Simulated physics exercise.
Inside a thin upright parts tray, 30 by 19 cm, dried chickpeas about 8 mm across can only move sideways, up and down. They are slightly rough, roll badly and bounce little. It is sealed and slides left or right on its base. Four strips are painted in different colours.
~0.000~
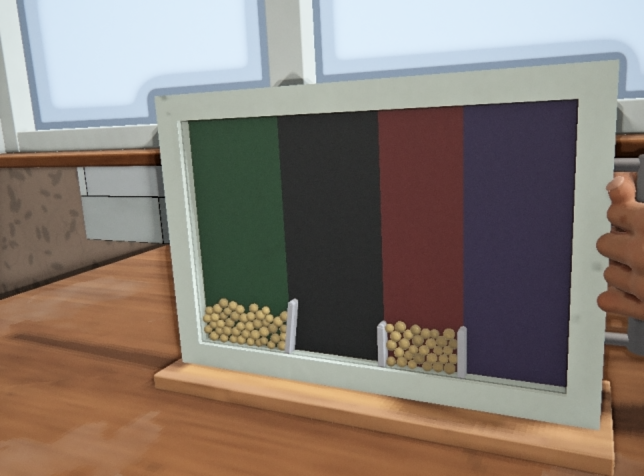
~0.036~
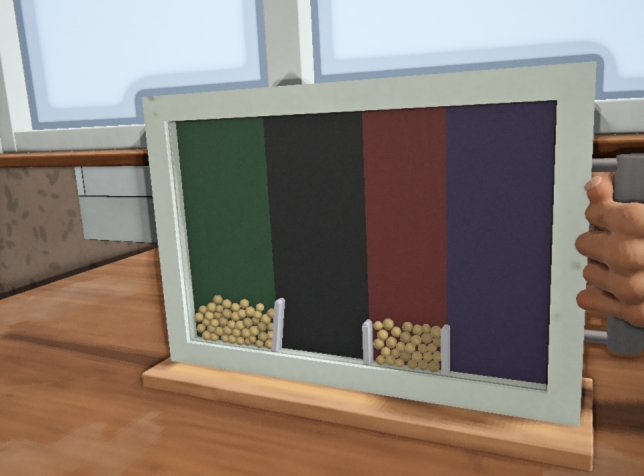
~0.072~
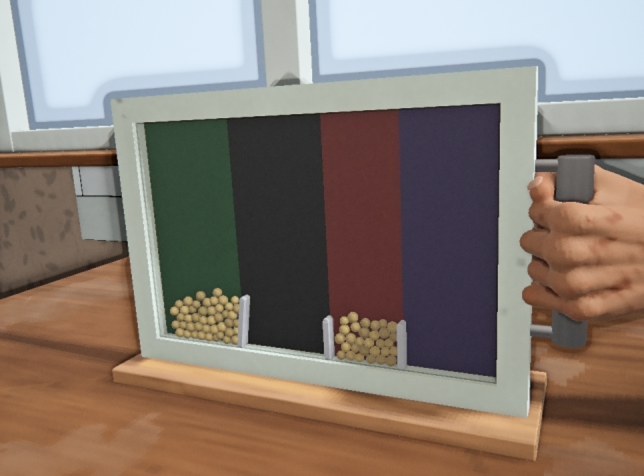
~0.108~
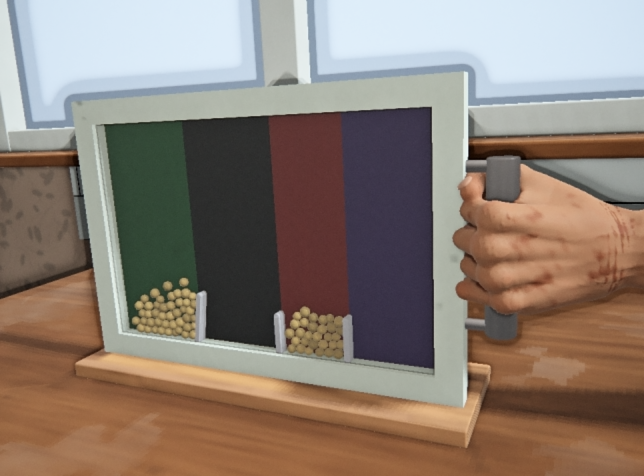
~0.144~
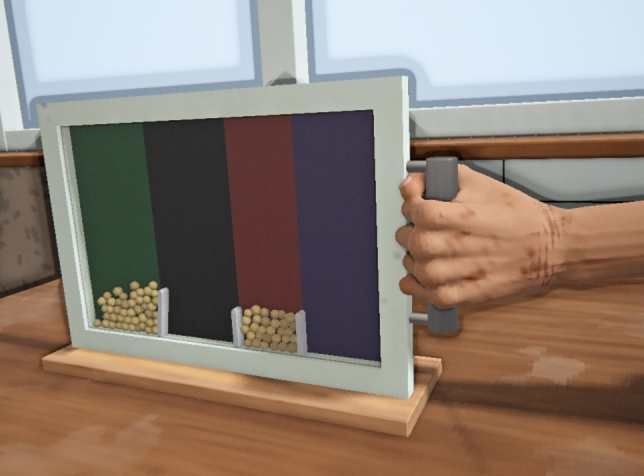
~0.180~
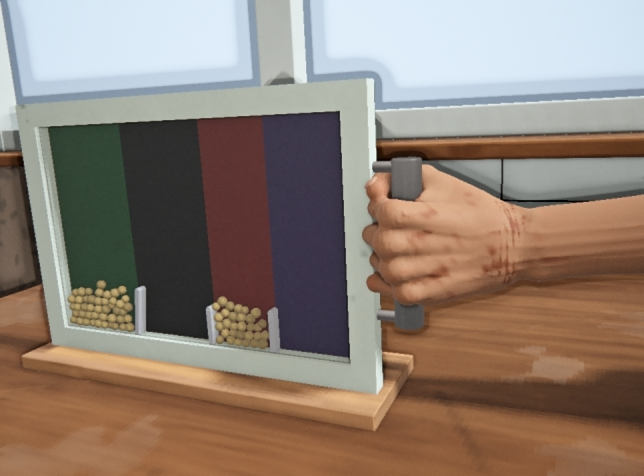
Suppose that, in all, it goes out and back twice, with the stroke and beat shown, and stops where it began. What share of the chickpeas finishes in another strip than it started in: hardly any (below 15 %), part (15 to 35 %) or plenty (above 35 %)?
Share that moves: Part.
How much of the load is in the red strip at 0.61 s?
Some 30 per cent.
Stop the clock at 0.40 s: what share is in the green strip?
Some 60 per cent.
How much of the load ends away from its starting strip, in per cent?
Roughly 20 per cent.
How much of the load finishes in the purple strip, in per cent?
About 5 per cent.
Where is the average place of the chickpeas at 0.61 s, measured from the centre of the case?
About 5 cm left and 8 cm below.
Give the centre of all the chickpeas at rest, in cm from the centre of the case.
Some 3 cm left and 8 cm below.
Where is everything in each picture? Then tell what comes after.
The first frame shows at its start; about 80 chickpeas; load centre (309, 334); top chickpea (223, 303); red (420, 140), purple (518, 137), green (233, 146), black (327, 143).
In the second frame, 1 cm to the left; load centre (299, 332); top chickpea (218, 300).
In the third frame, 5 cm to the left; load centre (267, 327); top chickpea (217, 293); wall ends (401, 325), (328, 320), (245, 299).
In the fourth frame, 9 cm to the left; load centre (223, 322); top chickpea (184, 282).
In the fifth frame, 13 cm to the left; load centre (183, 318); top chickpea (153, 286).
In the sixth frame, 16 cm to the left; load centre (152, 315); top chickpea (101, 285); red (231, 145), purple (305, 143), green (85, 149), black (159, 147).
After 0.40 s, it is at its start; the chickpeas' middle is 4 cm left of and 8 cm below the centre; red 35 %, green 60 %, black 5 %; 5 % have changed strip.
After 0.61 s, it is 16 cm to the left; the chickpeas' middle is 5 cm left of and 8 cm below the centre; red 30 %, purple 5 %, green 55 %, black 10 %; 15 % have changed strip.
After 0.80 s, it is at its start; the chickpeas' middle is 4 cm left of and 8 cm below the centre; red 30 %, purple 5 %, green 55 %, black 10 %; 15 % have changed strip.
At rest by 1.4 s, it is at its start; red 30 %, purple 5 %, green 50 %, black 15 %; 20 % have changed strip.
